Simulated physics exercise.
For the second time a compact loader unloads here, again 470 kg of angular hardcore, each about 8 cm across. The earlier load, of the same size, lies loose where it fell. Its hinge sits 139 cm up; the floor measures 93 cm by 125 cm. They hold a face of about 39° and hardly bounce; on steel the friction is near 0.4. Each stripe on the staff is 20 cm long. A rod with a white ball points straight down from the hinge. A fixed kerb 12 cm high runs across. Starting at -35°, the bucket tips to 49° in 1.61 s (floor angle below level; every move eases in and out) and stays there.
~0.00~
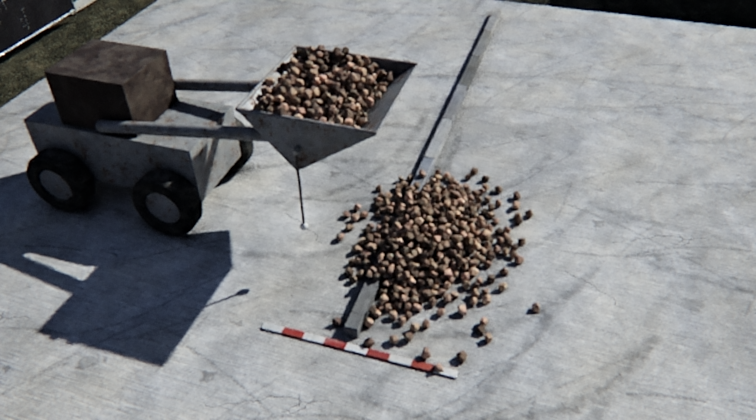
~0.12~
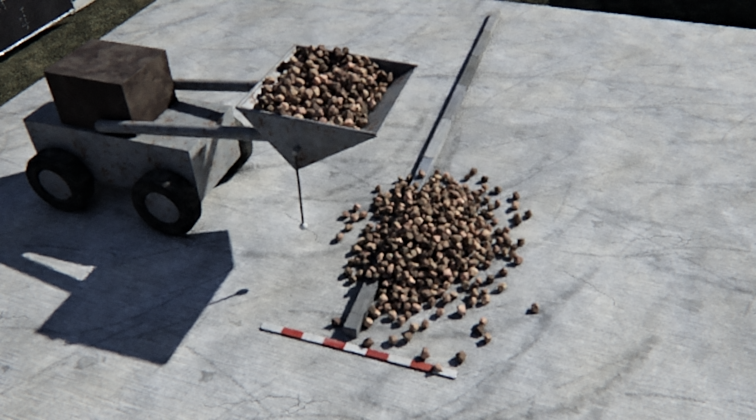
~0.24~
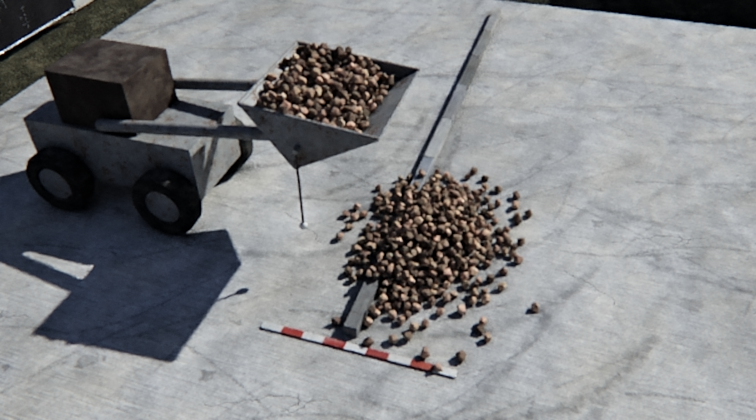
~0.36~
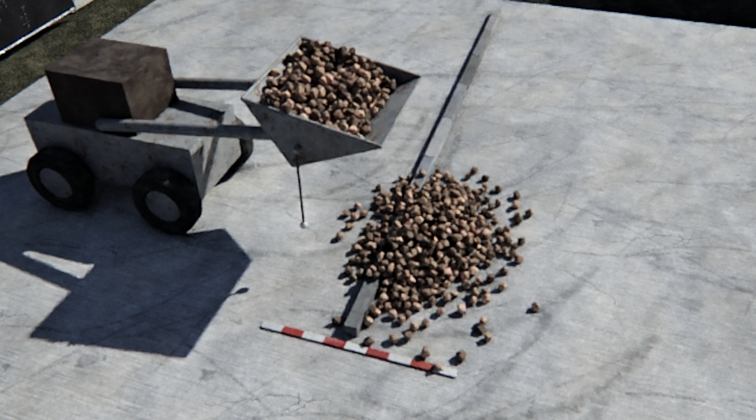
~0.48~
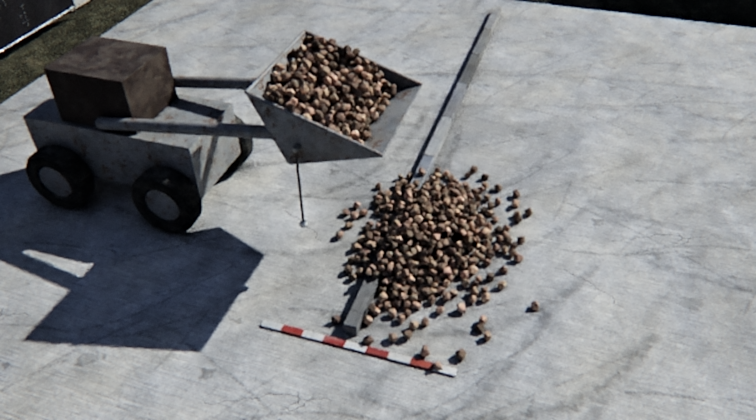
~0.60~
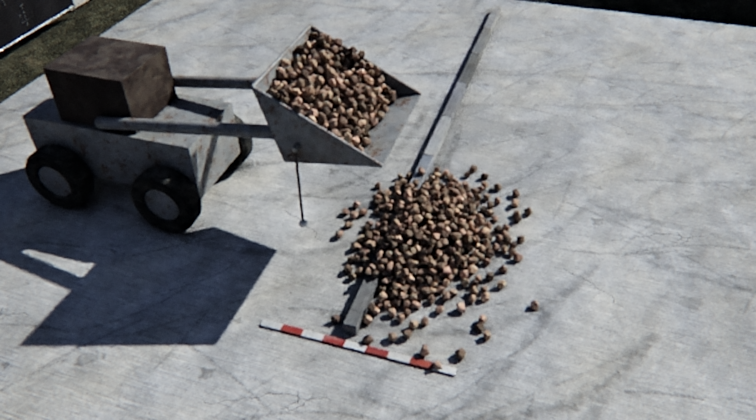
On a sunlit concrete floor, a small loader stood still beside a loose heap of brownish stones lying across a kerb, while its raised, full bucket slowly tilted forward toward the right.
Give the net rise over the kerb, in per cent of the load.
Close to 37 parts in a hundred.
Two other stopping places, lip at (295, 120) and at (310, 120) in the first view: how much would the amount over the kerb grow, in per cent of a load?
First some 0, then 0 per cent.
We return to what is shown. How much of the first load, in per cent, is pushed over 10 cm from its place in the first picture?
About 5 per cent.
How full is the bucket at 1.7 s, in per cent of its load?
Roughly 20 per cent is still inside.
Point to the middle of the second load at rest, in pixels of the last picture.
Around (387, 220).
After 1.2 s the floor is at 36°; in per cent of one load, 95 in the bucket, 21 on this side of the kerb, 84 over the kerb; the foremost stones are at (518, 250).
After 1.7 s the floor is at 49°; in per cent of one load, 19 in the bucket, 78 on this side of the kerb, 103 over the kerb; the foremost stones are at (518, 250).
After 2.1 s the floor is at 49°; in per cent of one load, 0 in the bucket, 81 on this side of the kerb, 119 over the kerb; the foremost stones are at (518, 250).
After 4.8 s the floor is at 49°; in per cent of one load, 0 in the bucket, 79 on this side of the kerb, 121 over the kerb; the foremost stones are at (524, 263). Net gain over the kerb, 37.
